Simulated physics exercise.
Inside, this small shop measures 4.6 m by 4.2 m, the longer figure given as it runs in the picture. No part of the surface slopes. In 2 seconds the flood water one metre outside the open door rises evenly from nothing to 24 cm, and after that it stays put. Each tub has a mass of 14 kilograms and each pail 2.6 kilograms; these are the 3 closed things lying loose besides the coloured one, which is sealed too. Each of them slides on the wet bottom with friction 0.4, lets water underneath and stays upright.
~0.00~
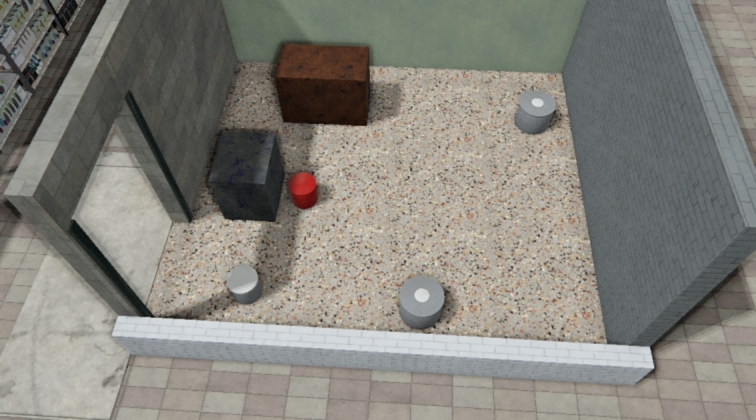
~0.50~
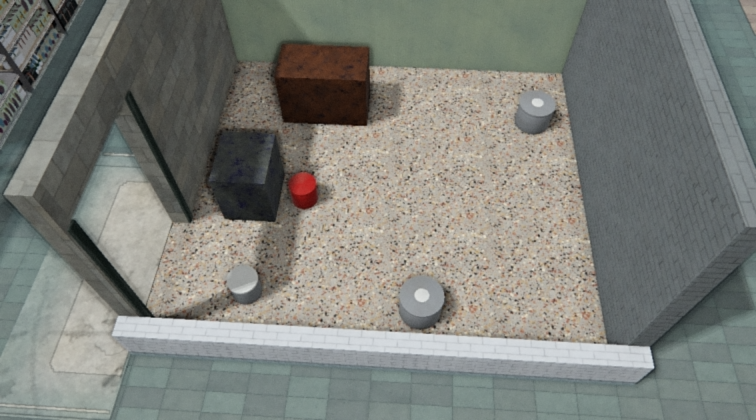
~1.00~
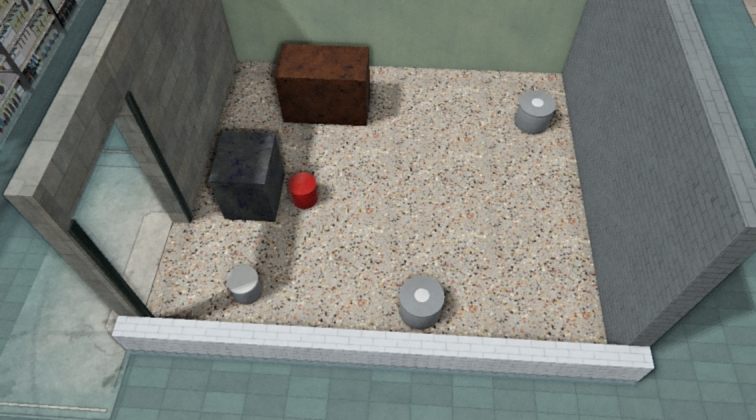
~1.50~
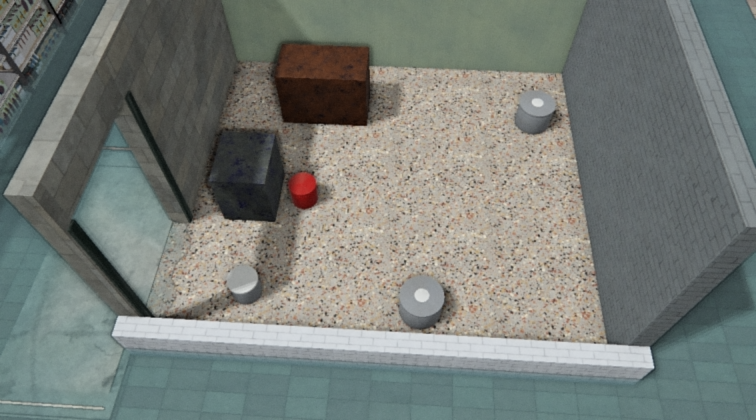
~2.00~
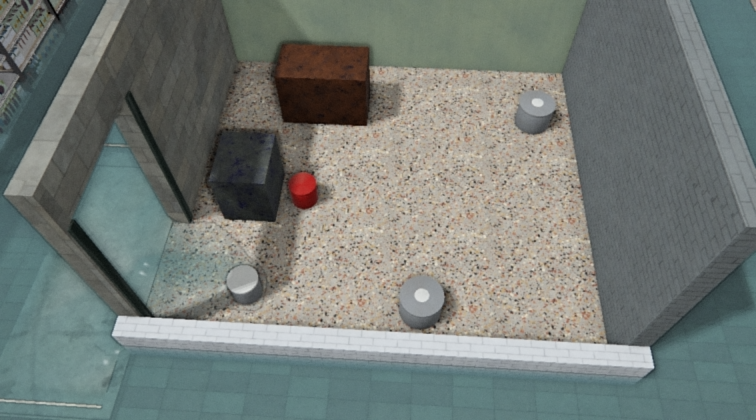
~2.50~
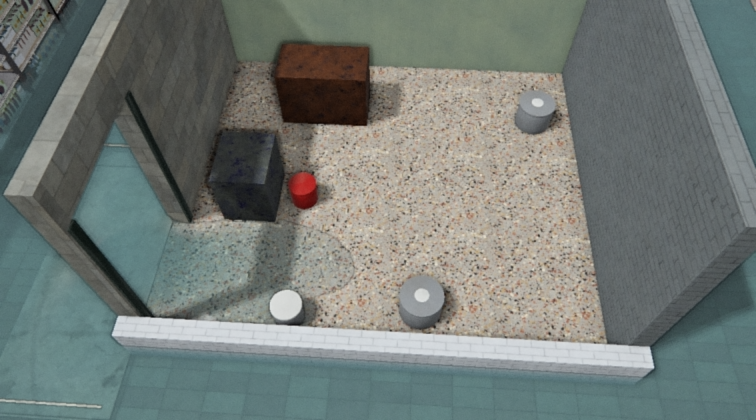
Small walled room with a pebbled floor, water covering the paving outside, then spreading in through the left opening and shifting a grey canister right.
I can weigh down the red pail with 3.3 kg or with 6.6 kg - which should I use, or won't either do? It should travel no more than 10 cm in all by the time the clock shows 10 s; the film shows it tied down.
Go with the lighter one.
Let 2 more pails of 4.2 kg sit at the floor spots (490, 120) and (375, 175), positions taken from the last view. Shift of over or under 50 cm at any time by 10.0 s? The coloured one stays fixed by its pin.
Order as asked: Goes beyond / stays within.
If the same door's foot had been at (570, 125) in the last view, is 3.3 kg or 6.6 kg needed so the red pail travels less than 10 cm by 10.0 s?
The answer is that neither mass suffices.
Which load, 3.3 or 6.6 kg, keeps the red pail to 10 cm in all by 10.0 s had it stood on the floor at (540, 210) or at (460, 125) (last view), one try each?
In that order: Neither is enough; neither is enough.
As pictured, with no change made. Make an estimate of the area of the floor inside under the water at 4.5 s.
That flooded area is roughly 11.5 m2.
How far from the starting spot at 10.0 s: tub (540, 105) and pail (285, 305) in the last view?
200 cm and 400 cm respectively.
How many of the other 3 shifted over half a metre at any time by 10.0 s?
Answer: 3.
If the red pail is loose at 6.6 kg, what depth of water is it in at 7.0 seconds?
About 2 cm.
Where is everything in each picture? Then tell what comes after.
The first picture shows the red pail at (302, 184) rests on the ground; 0.0 m2 under water; 0 of 4 have shifted.
The second picture shows the red pail at (302, 184), on the bottom; water covers 0.0 m2; 0 of 4 have shifted.
The third picture shows the red pail at (302, 184), on the bottom; 0.0 m2 under water; 0 of 4 have shifted.
The fourth picture shows the red pail at (302, 184) rests on the ground; water covers 0.0 m2; 0 of 4 have shifted.
The fifth picture shows the red pail at (302, 184), on the bottom; water covers 0.8 m2; 0 of 4 have shifted.
The sixth picture shows the red pail at (302, 184) rests on the ground; 2.2 m2 under water; 1 of 4 have shifted.
After 3.5 s the red pail would be 0 cm from its start with 3.3 kg and 0 cm from its start with 6.6 kg; 2 cm of water round it then.
After 4.5 s the red pail would be 0 cm from its start with 3.3 kg and 0 cm from its start with 6.6 kg; 1 cm of water round it then.
After 7.0 s the red pail would be 0 cm from its start with 3.3 kg and 0 cm from its start with 6.6 kg; 2 cm of water round it then.
After 10.0 s the red pail would be 0 cm from its start with 3.3 kg and 0 cm from its start with 6.6 kg; 3 cm of water round it then.
